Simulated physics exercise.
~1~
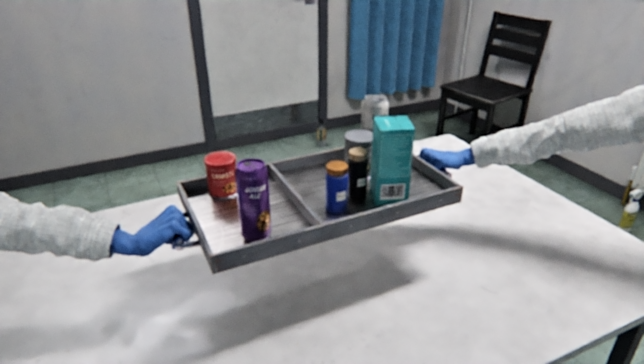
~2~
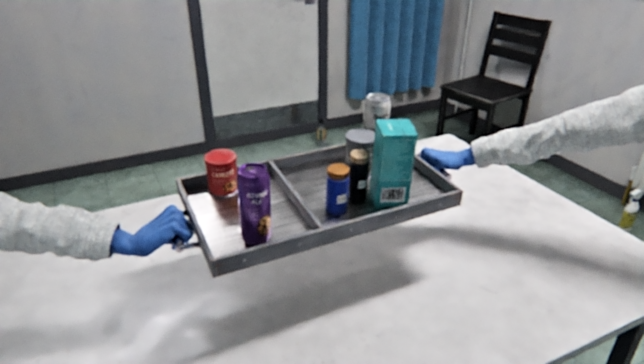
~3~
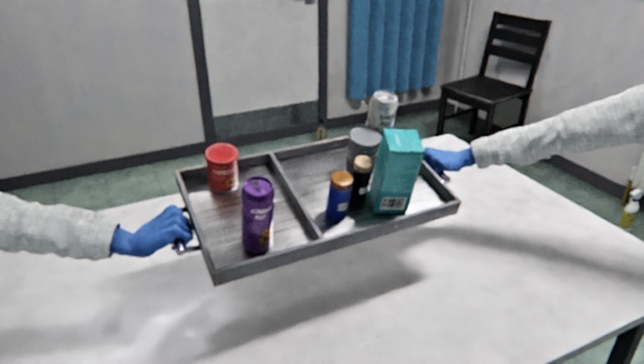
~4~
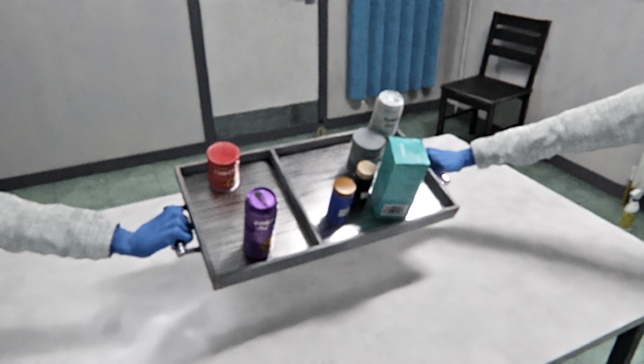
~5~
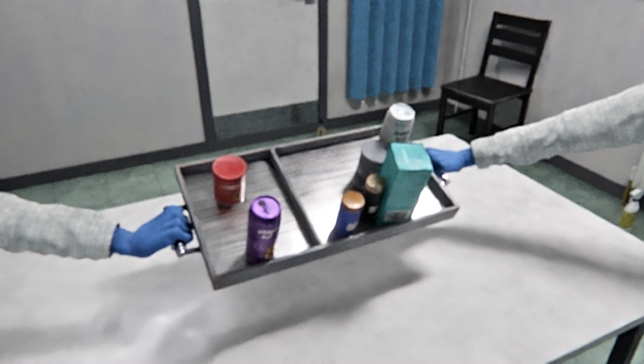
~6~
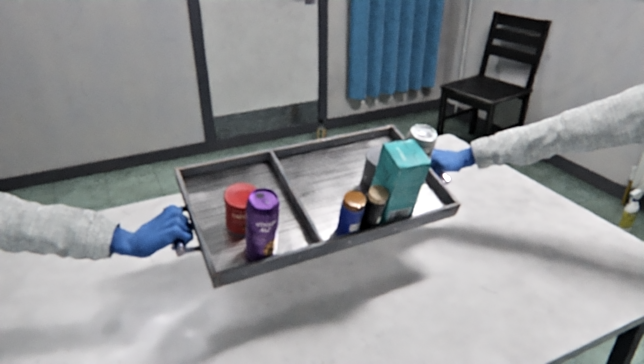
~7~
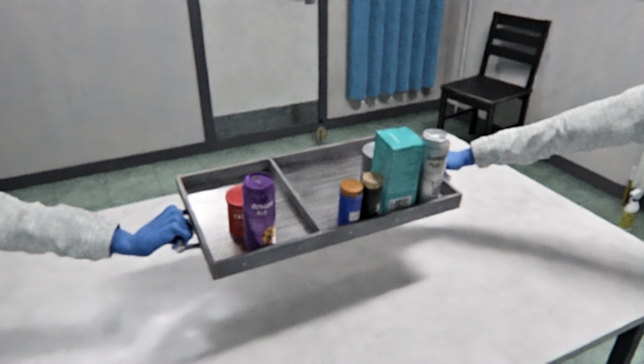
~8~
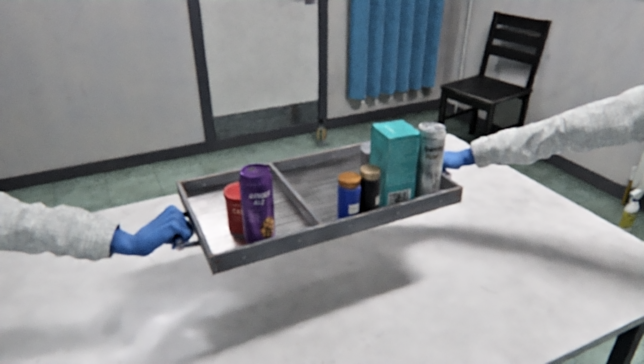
Gloved hands tipping a divided tray towards the viewer, cans and shakers sliding, then levelling it with everything upright beside the carton.
